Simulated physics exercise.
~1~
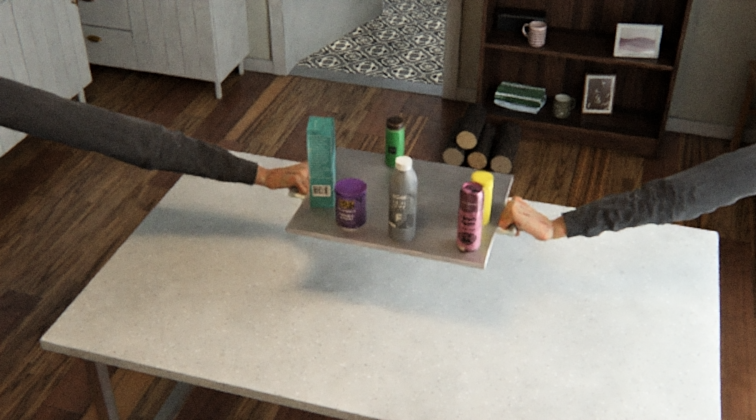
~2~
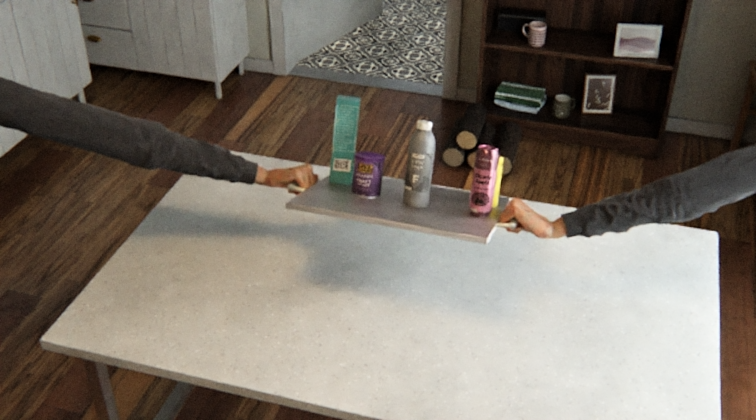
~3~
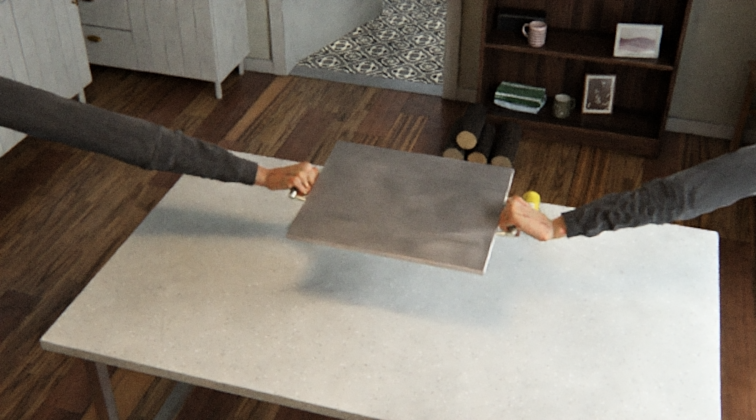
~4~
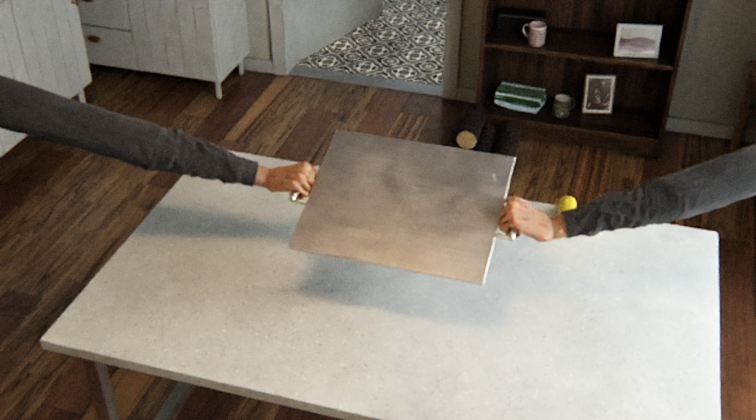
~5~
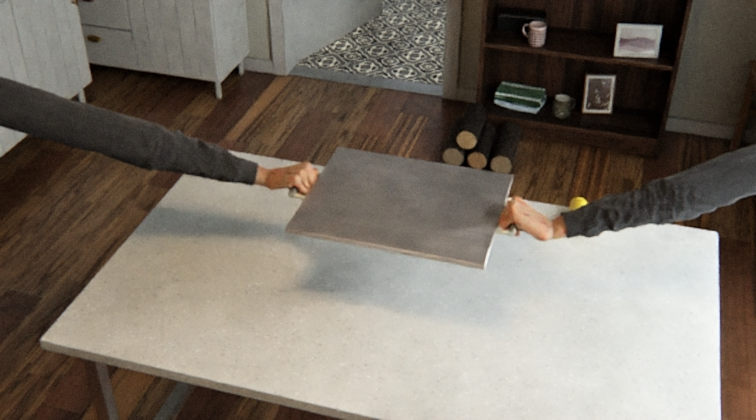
Two hands tip a tray away above a table, and all six containers slide off.
